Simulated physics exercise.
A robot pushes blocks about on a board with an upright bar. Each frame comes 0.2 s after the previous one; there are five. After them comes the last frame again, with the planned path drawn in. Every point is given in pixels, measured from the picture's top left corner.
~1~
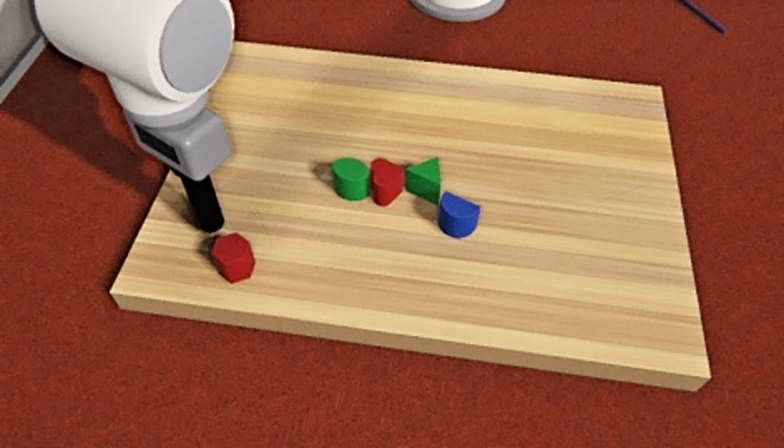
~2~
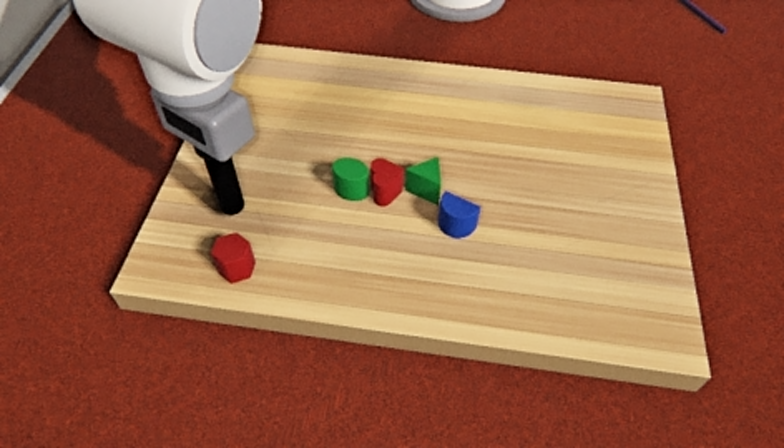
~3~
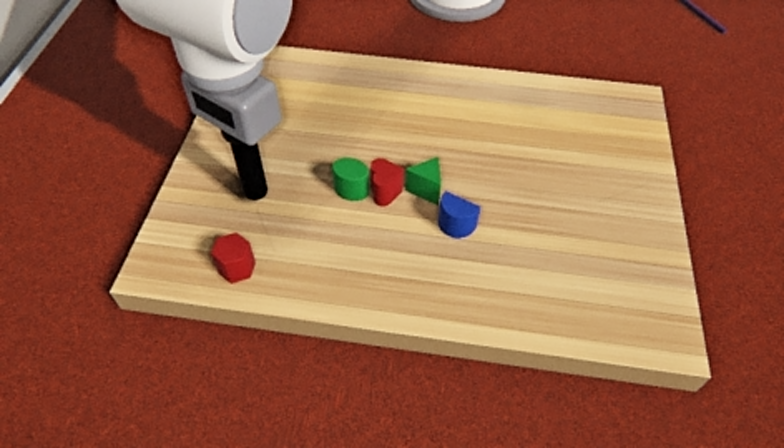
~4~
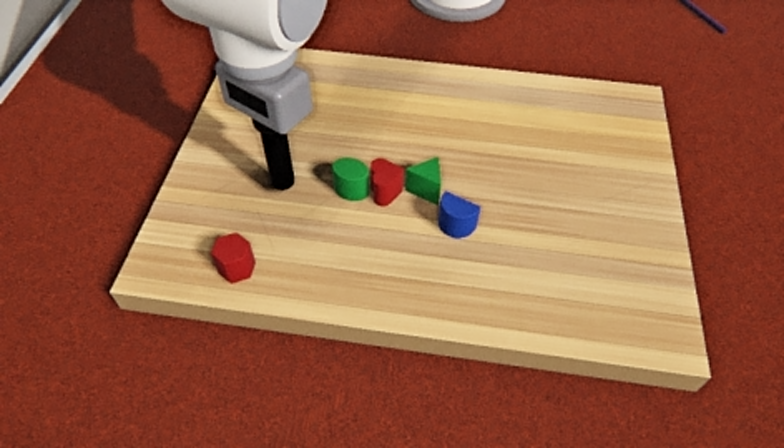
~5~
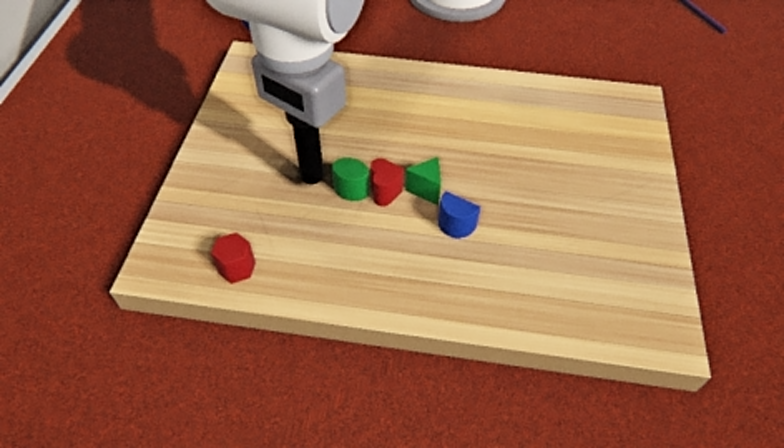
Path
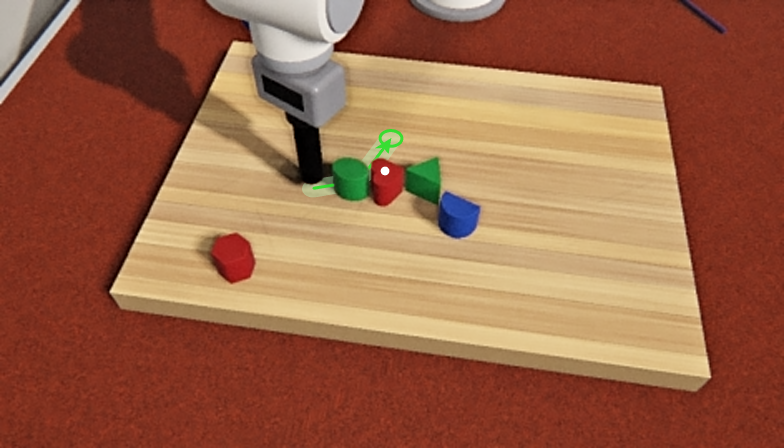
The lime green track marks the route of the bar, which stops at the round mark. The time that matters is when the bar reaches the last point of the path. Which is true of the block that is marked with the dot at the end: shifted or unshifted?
Here's my answer: The block that is marked with the dot gets displaced.
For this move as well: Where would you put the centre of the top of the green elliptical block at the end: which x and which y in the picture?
Final place: (382, 167).
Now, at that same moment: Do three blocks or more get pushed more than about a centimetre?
That would be a no.
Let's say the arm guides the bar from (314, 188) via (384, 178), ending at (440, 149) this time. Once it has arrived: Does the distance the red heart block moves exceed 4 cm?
In short: Yes.
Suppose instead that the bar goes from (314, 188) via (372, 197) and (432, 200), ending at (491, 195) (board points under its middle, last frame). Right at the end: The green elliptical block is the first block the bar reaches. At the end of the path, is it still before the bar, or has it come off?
It is still ahead of the bar.
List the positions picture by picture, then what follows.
Lower end of the bar at (212, 224), tops of blocks, green elliptical block at (350, 168), red heart block at (385, 171), green triangular piece at (428, 169), in the first picture.
Bar at (233, 207), blocks as before, in the second picture.
Bar at (256, 193), blocks as before, in the third picture.
Bar at (283, 183), blocks as before, in the fourth picture.
Bar at (312, 177), green elliptical block at (350, 168), red heart block at (385, 171), green triangular piece at (428, 169), in the fifth picture.
The drawn path runs from (314, 188) over (350, 181) and (374, 161) to (391, 138); the dot is on the red heart block.
The first path, step by step. One third of the way, bar at (350, 170); green elliptical block at (375, 169), turned 30° clockwise; red heart block at (404, 176), turned 15° clockwise; green triangular piece at (431, 168).
Two thirds of the way, bar at (375, 149); green elliptical block at (382, 167), turned 60° clockwise; red heart block at (410, 179), turned 10° clockwise; green triangular piece at (431, 168), turned 10° clockwise.
At the end, bar at (391, 127); green elliptical block at (382, 167), turned 60° clockwise; red heart block at (410, 179), turned 10° clockwise; green triangular piece at (431, 168), turned 10° clockwise.
